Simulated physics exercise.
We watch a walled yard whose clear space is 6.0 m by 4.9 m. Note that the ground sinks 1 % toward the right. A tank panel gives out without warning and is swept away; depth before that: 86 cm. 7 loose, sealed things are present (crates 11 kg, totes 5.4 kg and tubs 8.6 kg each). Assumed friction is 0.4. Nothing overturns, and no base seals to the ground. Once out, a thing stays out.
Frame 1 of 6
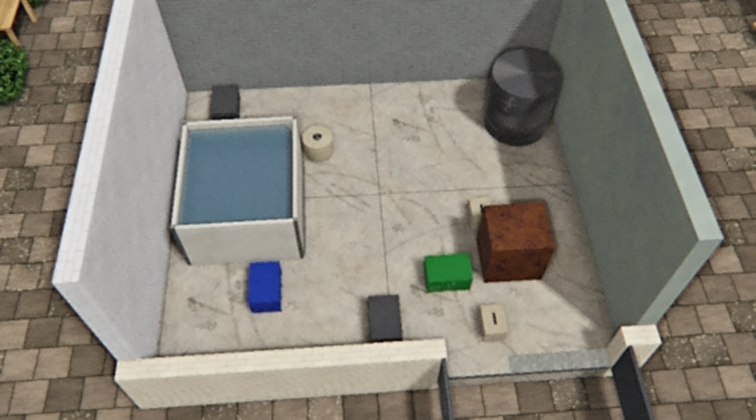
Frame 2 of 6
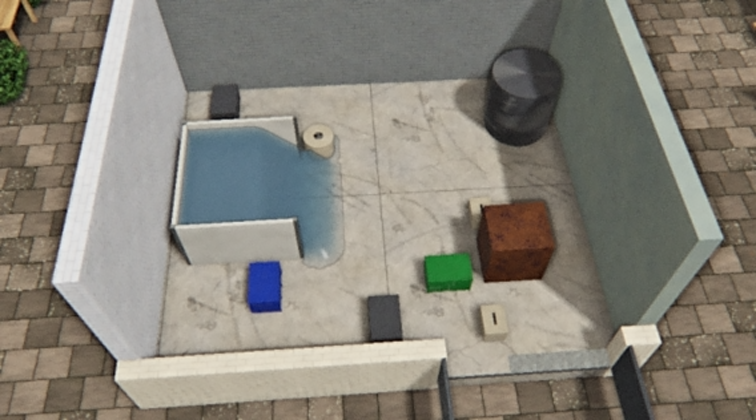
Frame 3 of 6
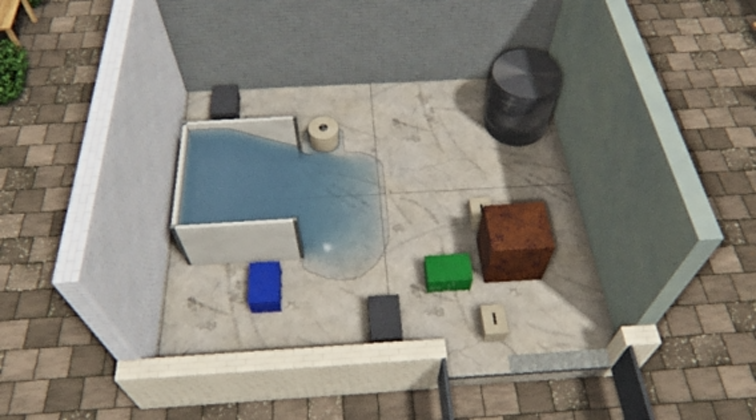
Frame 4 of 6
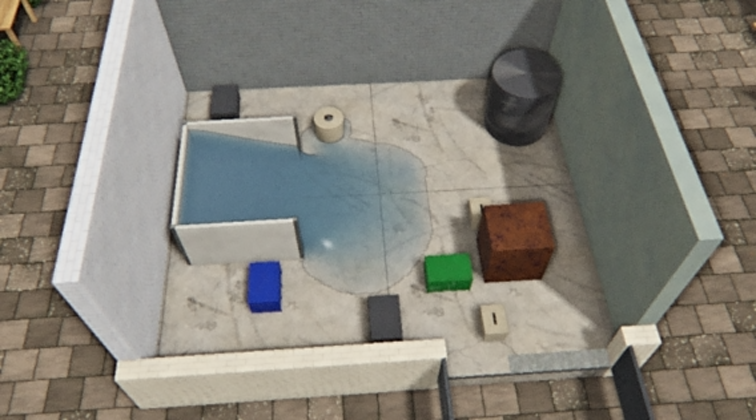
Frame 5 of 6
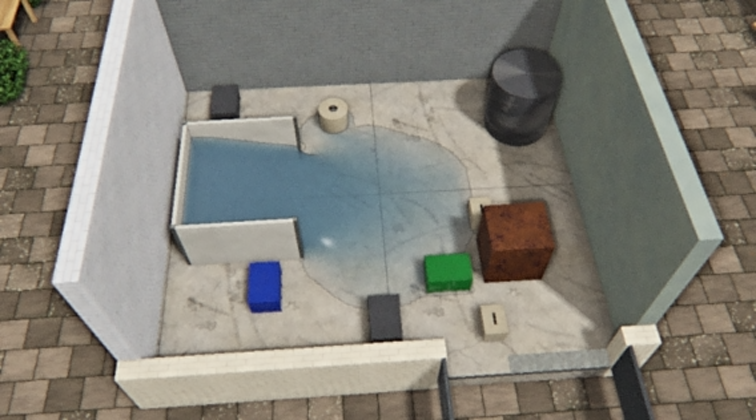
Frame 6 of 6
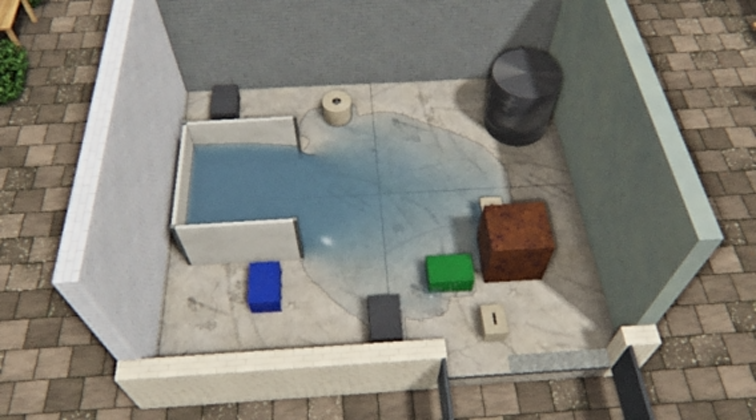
Water pouring from an open-sided tank in a walled yard, spreading right across the floor and nudging a round cream tub.
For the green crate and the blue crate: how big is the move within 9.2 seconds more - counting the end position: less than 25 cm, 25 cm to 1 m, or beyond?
Green crate: Moved far; blue crate: Practically unmoved.
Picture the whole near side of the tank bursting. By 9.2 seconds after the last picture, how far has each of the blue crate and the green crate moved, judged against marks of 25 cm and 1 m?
Well, the blue crate goes a long way and the green crate goes a long way.
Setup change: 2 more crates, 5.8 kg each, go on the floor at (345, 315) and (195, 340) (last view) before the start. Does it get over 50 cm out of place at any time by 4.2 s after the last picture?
As asked, in order: Shy of the mark; shy of the mark.
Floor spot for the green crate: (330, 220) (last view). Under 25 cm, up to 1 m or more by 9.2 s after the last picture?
Put there, it wanders off a long way.
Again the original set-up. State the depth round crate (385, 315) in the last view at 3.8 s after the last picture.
About 3 cm.
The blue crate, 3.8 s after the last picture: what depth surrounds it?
About 0 cm.
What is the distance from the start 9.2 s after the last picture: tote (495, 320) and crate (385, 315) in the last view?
Lab note - in order: Gone out; 150 cm.
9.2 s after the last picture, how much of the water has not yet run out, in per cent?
Around 56 % of the water.
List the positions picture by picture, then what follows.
The first frame shows the green crate at (449, 268) rests on the ground; the blue crate at (264, 282), on the bottom; water covers 2.5 m2; 0 of 7 have shifted.
The second frame shows the green crate at (449, 268) rests on the ground; the blue crate at (264, 282), on the bottom; 3.6 m2 under water; 0 of 7 have shifted.
The third frame shows the green crate at (449, 268), on the bottom; the blue crate at (264, 282) rests on the ground; water covers 5.1 m2; 1 of 7 have shifted.
The fourth frame shows the green crate at (449, 268) rests on the ground; the blue crate at (264, 282), on the bottom; water covers 6.9 m2; 1 of 7 have shifted.
The fifth frame shows the green crate at (449, 268), on the bottom; the blue crate at (264, 282) rests on the ground; water covers 9.1 m2; 1 of 7 have shifted.
The sixth frame shows the green crate at (450, 268) rests on the ground; the blue crate at (264, 282), on the bottom; water covers 11.1 m2; 2 of 7 have shifted.
Then, 1.2 s after the last picture the green crate has gone out; the blue crate is near (264, 282), 0.0 m from its start, aground; 2 of 7 are out; 1 afloat.
Then, 3.8 s after the last picture the green crate has gone out; the blue crate is near (264, 282), 0.0 m from its start, aground; 3 of 7 are out; 0 afloat.
Then, 6.2 s after the last picture the green crate has gone out; the blue crate is near (264, 282), 0.0 m from its start, aground; 3 of 7 are out; 3 afloat.
Then, 9.2 s after the last picture the green crate has gone out; the blue crate is near (264, 282), 0.0 m from its start, aground; 3 of 7 are out; 2 afloat.
